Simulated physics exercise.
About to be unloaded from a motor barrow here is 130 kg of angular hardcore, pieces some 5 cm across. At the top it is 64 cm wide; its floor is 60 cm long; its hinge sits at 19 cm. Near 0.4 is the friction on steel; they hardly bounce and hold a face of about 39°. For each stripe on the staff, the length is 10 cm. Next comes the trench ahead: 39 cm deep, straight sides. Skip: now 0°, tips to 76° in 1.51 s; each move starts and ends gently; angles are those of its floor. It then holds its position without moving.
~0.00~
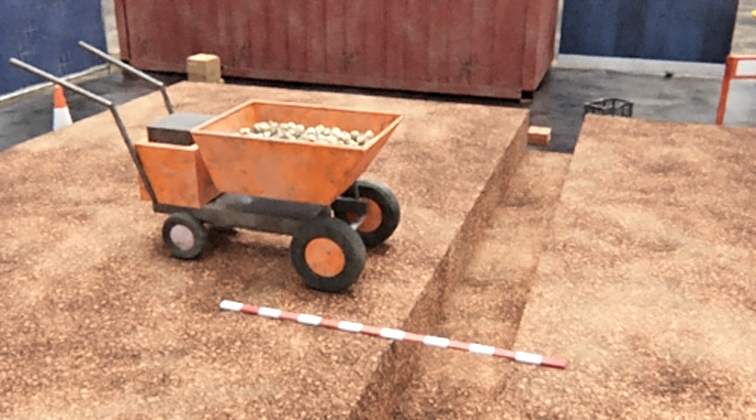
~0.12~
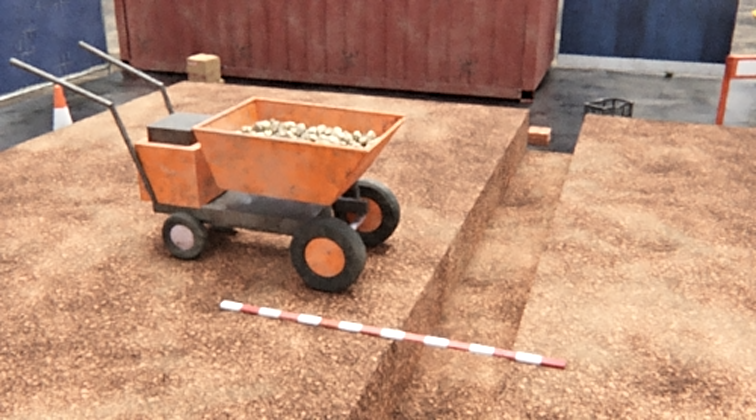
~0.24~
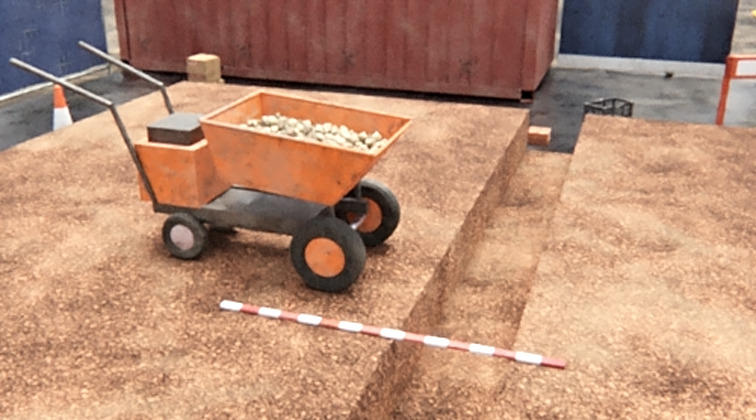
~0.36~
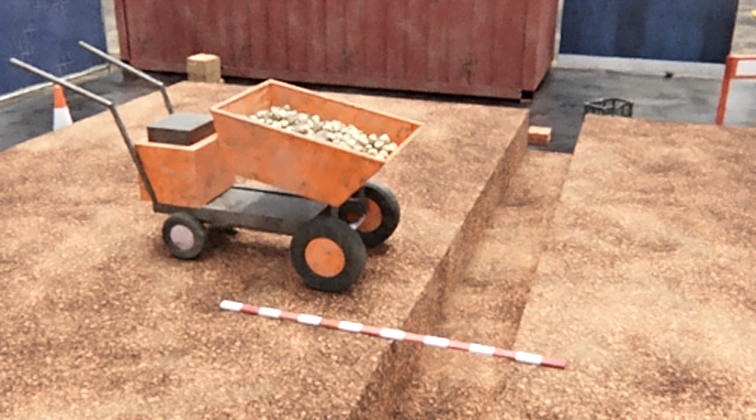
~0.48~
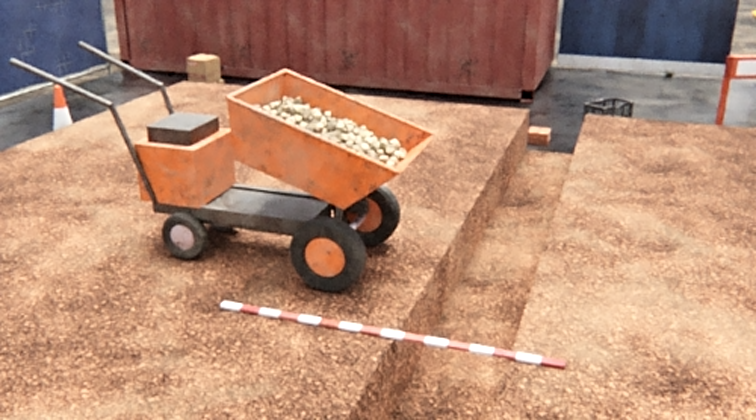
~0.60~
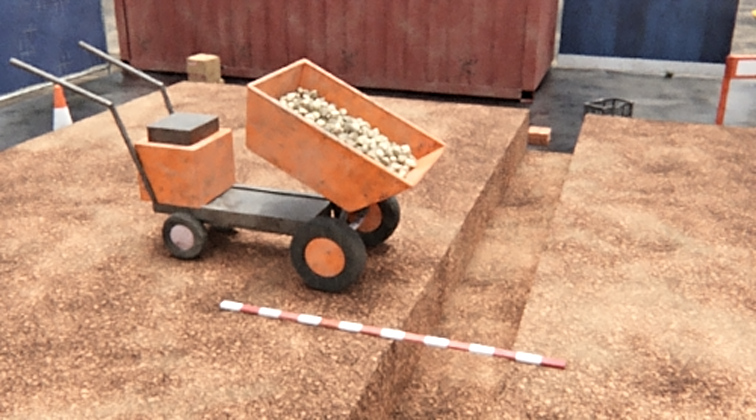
A long dark-red container stands at the back of a yard of reddish-brown gravel cut by a shallow trench, seen from slightly above by a still camera. In front, left of the trench, is an orange and dark-grey barrow holding pale stones, with a red-and-white staff lying nearby. The skip tilts gently, then more steeply, forward to the right, its rear rising as the stones shift toward its lower front.
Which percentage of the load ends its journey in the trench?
Roughly 92 per cent.
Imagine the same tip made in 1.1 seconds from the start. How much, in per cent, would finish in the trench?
My guess is near 90 percent.
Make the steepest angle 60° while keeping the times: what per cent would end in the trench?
About 15 per cent would end up in the trench.
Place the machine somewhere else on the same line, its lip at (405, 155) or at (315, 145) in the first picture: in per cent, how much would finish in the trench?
About 65 per cent first, then about 80 per cent.
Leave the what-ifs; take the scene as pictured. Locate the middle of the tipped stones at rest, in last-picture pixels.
Roughly at (486, 339).
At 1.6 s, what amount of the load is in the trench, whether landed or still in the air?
Close to 25 per cent at that time.
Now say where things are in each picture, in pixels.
The skip is at 0°, its lip at (364, 150); the top of the load is at (302, 131), in the first picture.
The skip is at 1°, its lip at (367, 151); the top of the load is at (291, 129); the stones move at 0.2 m/s on average, in the second picture.
The skip is at 5°, its lip at (374, 155); the top of the load is at (280, 124); the stones move at 0.4 m/s on average, in the third picture.
Lip at (385, 162), floor tilted 11°, highest stones at (282, 116); the stones move at 0.5 m/s on average, in the fourth picture.
The skip is at 18°, its lip at (399, 173); the top of the load is at (283, 108); the stones move at 0.6 m/s on average, in the fifth picture.
The skip is at 26°, its lip at (412, 187); the top of the load is at (295, 99); the stones move at 0.7 m/s on average, in the sixth picture.
After 1.1 s the floor is at 64°; 100 % in the skip; the foremost stones are at (455, 236).
After 1.6 s the floor is at 76°; 73 % in the skip, 27 % in the trench; the foremost stones are at (522, 336).
After 2.0 s the floor is at 76°; 44 % in the skip, 56 % in the trench; the foremost stones are at (530, 328).
After 3.9 s the floor is at 76°; 7 % in the skip, 92 % in the trench; the foremost stones are at (531, 330).
